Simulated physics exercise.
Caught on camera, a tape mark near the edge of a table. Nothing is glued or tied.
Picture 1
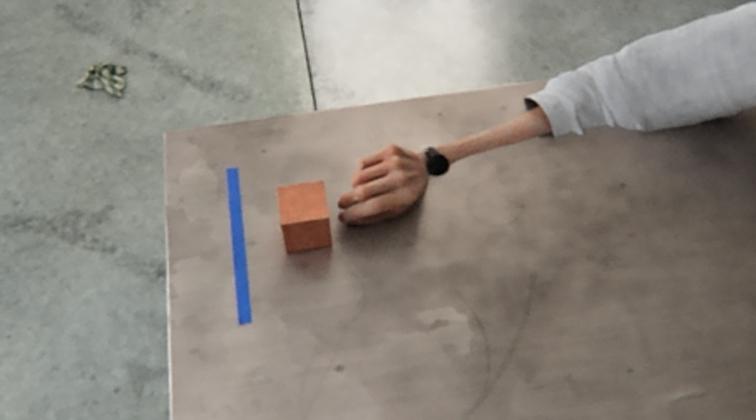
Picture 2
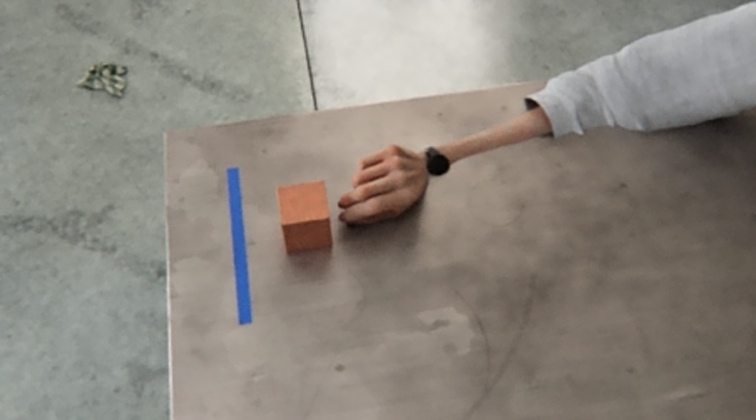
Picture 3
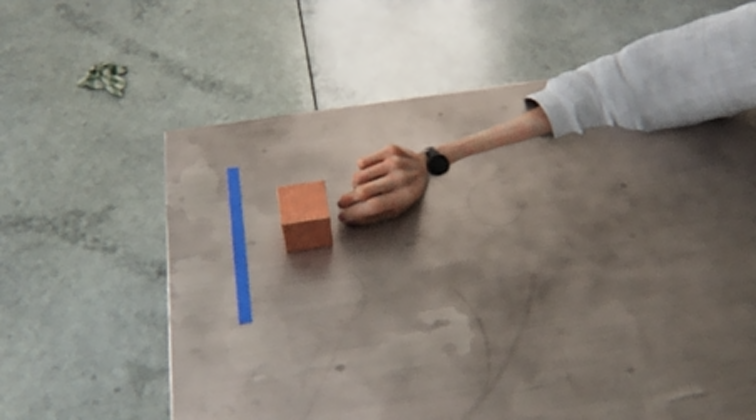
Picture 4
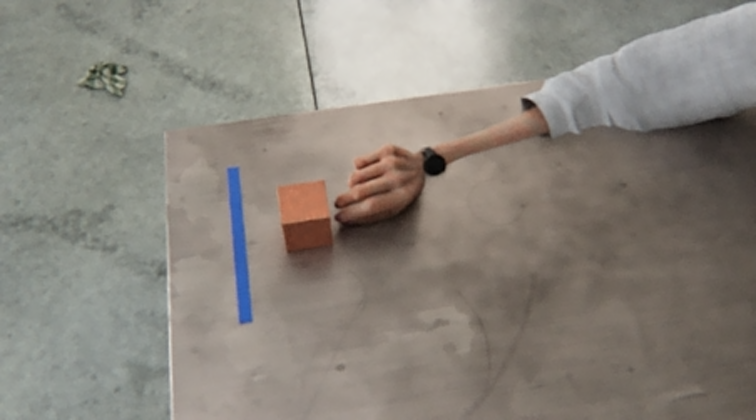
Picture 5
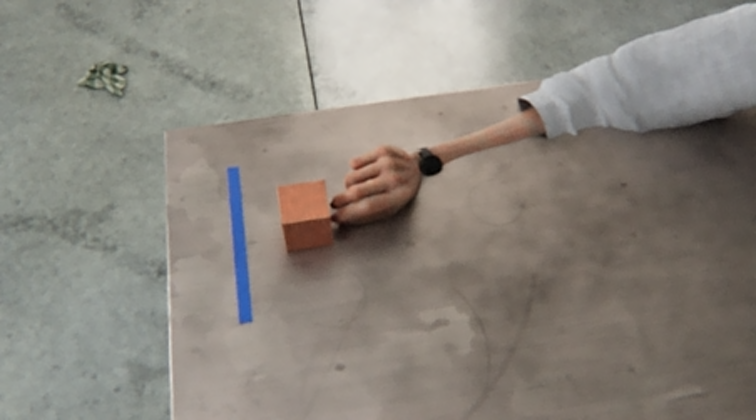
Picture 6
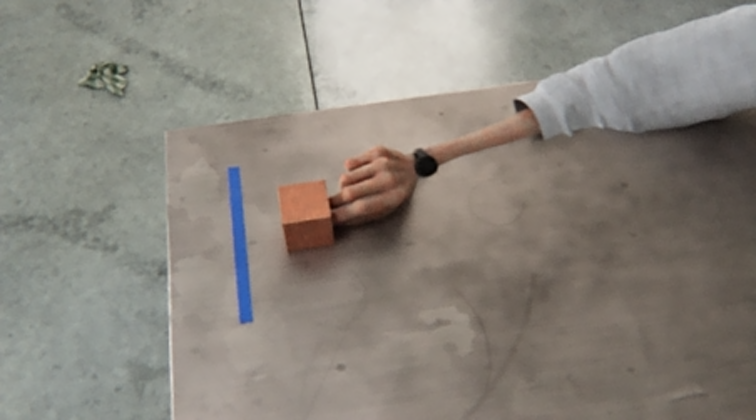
A hand moves slightly left until its fingers meet an orange block on a table.
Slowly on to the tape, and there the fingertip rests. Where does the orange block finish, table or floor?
As it turns out, the orange block remains on top.
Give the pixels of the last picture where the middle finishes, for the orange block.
Near (205, 231).
Then, 0.54 s past the last view, orange block travelled about its own width near (271, 221).
Then, 1.20 s past the last view, orange block travelled well along near (224, 228).
Finally, the orange block is still on the table, near (204, 231).
